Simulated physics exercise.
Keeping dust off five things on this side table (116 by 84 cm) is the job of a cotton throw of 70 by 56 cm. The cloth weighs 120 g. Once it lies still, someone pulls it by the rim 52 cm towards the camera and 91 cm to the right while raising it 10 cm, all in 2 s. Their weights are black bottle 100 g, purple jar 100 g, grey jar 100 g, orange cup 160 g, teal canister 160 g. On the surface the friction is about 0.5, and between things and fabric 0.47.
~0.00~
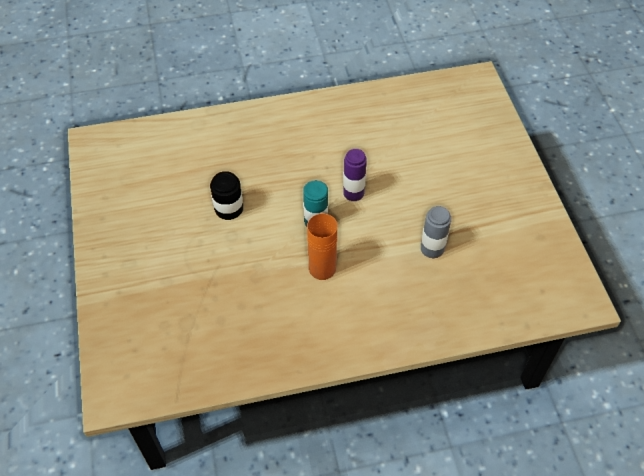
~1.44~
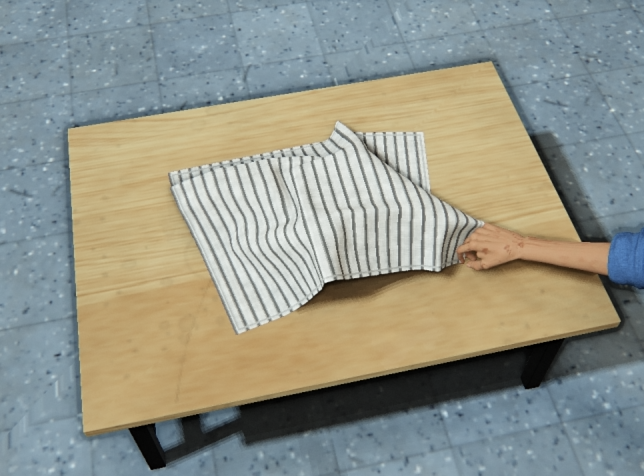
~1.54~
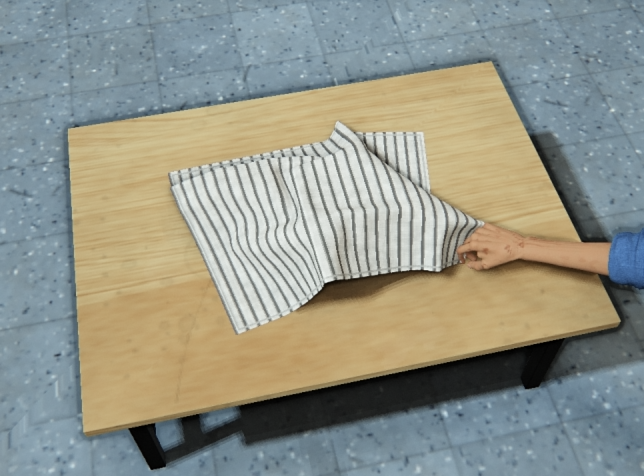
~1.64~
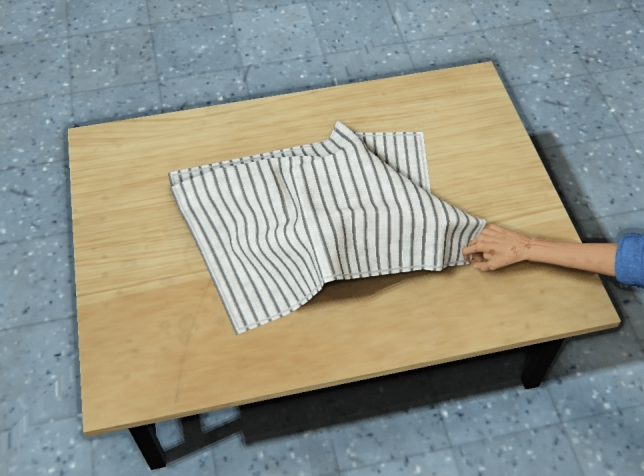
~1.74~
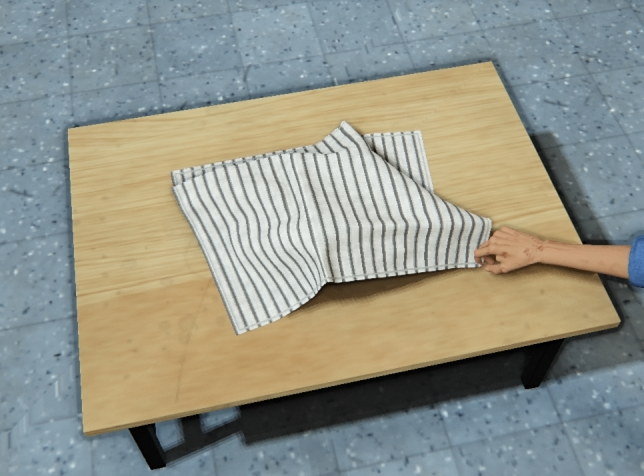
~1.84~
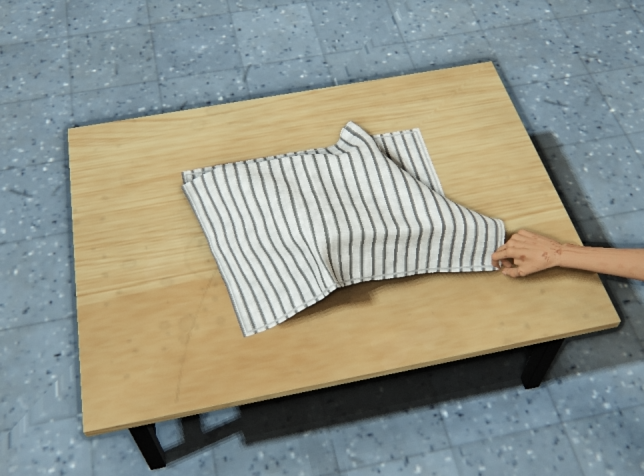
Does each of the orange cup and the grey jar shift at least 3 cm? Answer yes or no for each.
Orange cup - yes, grey jar - yes.
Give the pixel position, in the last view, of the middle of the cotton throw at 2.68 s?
Around (584, 250).
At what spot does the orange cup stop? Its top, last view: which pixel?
Around (372, 254).
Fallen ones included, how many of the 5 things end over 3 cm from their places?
3.
At 2.3 s, middle of the cotton throw at (443, 202); orange cup on its side, 11 cm off its start, purple jar on its side, 13 cm off its start.
At 2.7 s, middle of the cotton throw at (584, 250); grey jar on its side, 11 cm off its start, orange cup on its side, 11 cm off its start, purple jar on its side, 25 cm off its start.
At 3.1 s, middle of the cotton throw at a place out of view; grey jar on its side, 17 cm off its start at (496, 279), orange cup on its side, 11 cm off its start at (372, 254), purple jar on its side, 42 cm off its start at (528, 190).
At 3.5 s, middle of the cotton throw at a place out of view; grey jar on its side, 22 cm off its start, orange cup on its side, 11 cm off its start, purple jar over the edge.
At 4.3 s, middle of the cotton throw at a place out of view; grey jar over the edge, orange cup on its side, 11 cm off its start at (372, 254), purple jar over the edge.
